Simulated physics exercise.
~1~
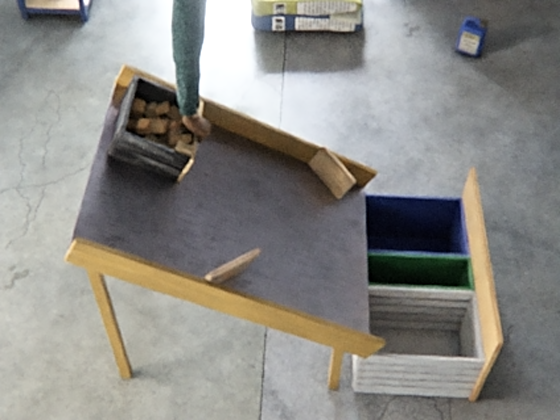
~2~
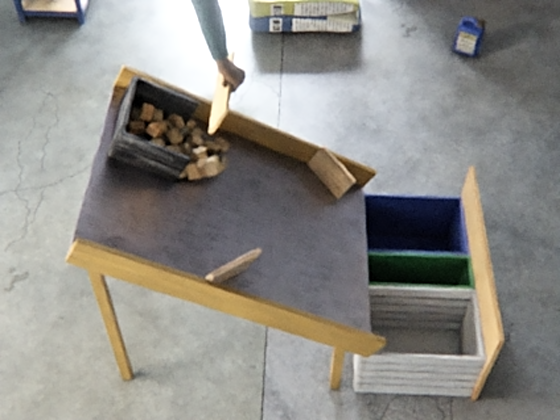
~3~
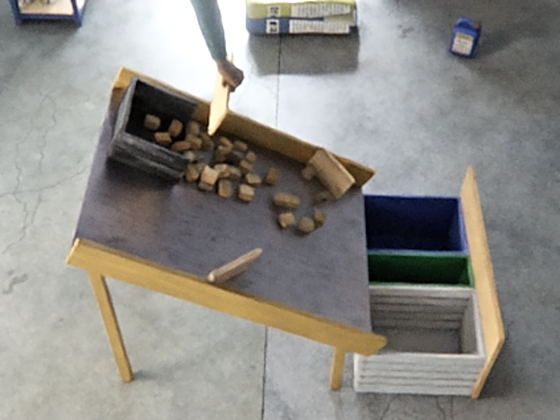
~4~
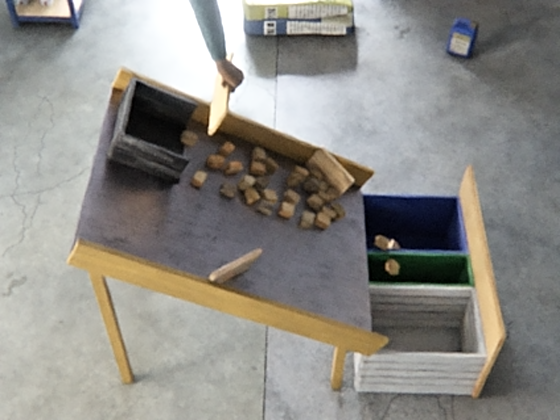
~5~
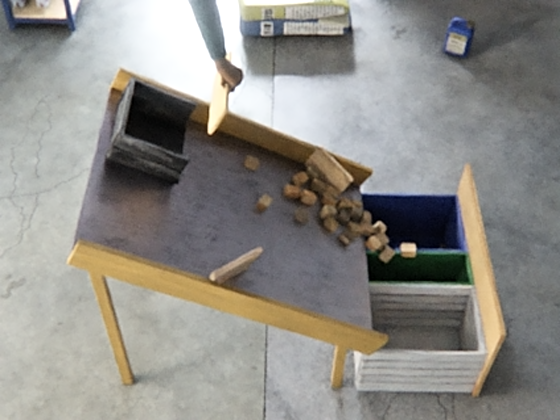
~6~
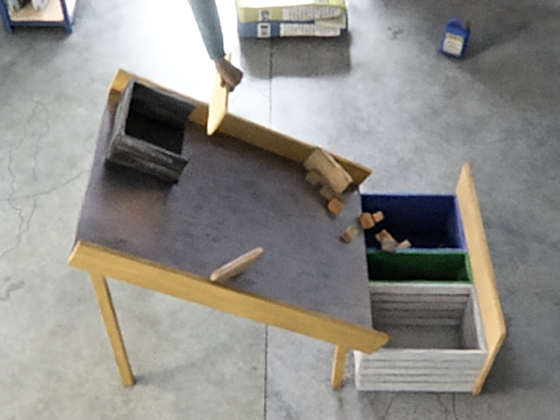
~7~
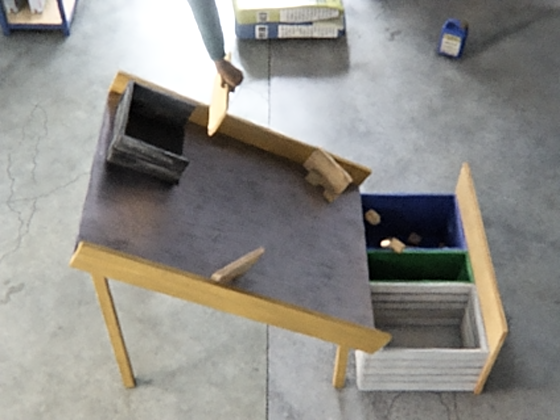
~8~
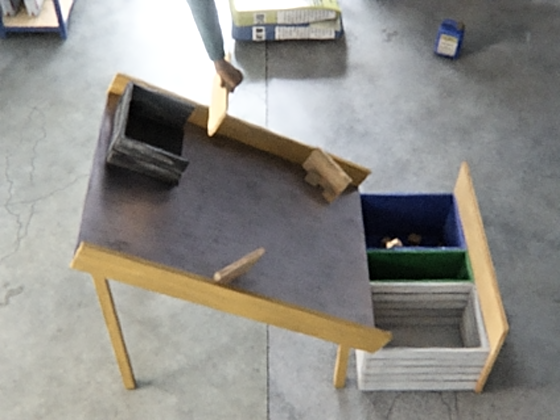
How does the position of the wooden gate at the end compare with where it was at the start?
At the start the gate was down at the open side of the black pen. By the end it was held higher up and a little to the right, clear of the opening.
